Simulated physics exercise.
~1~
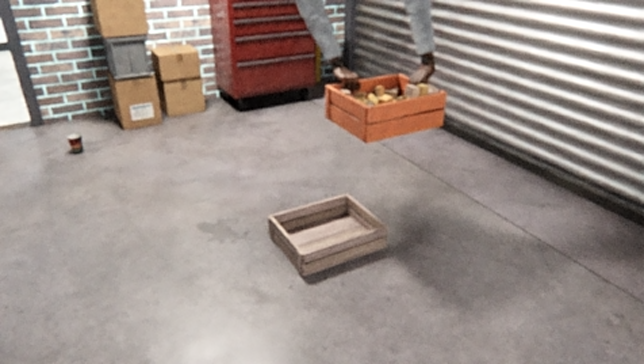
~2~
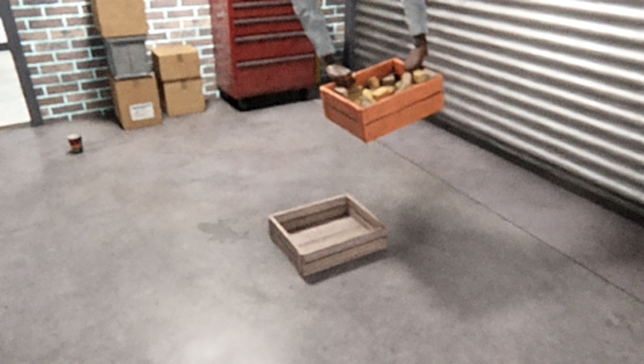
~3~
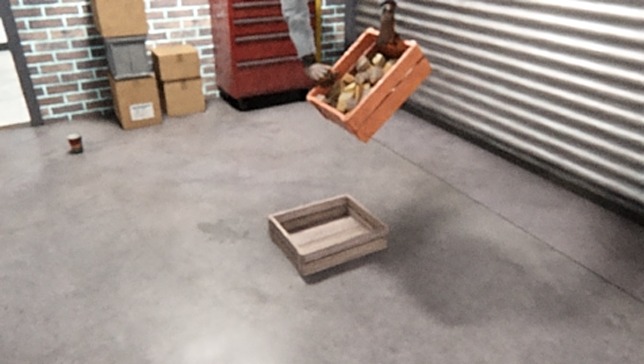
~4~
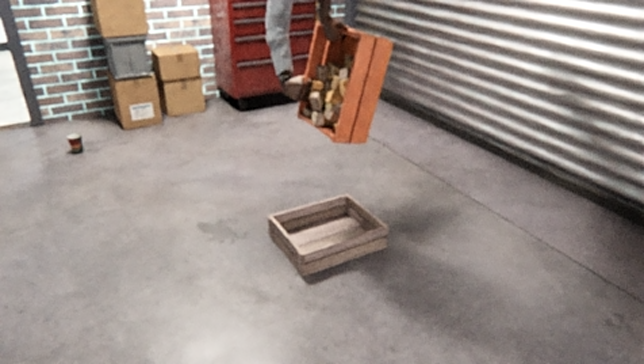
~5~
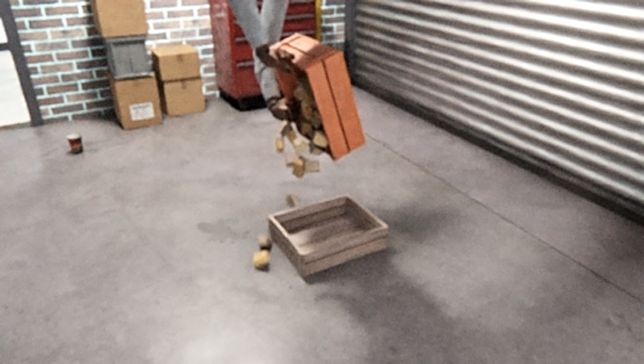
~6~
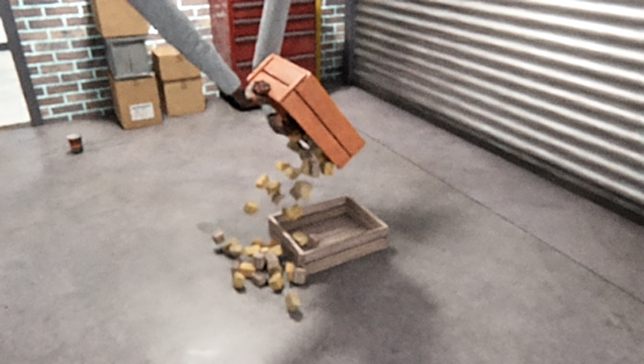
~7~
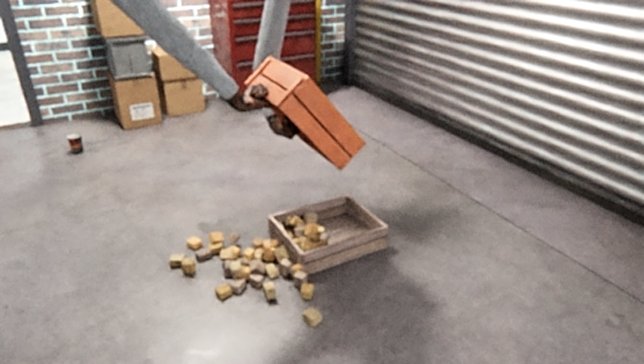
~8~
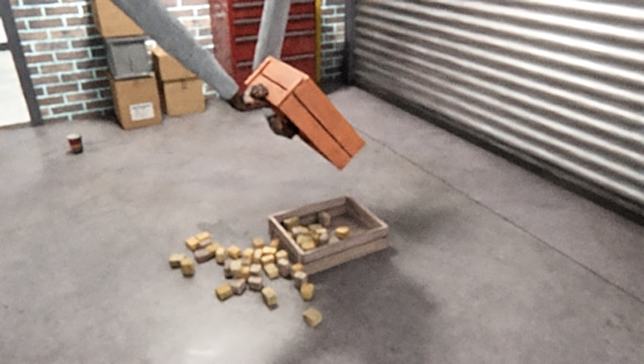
Two gloved hands tipping an orange crate of wooden offcuts over a wooden tub, most spilling onto the floor, some landing inside.
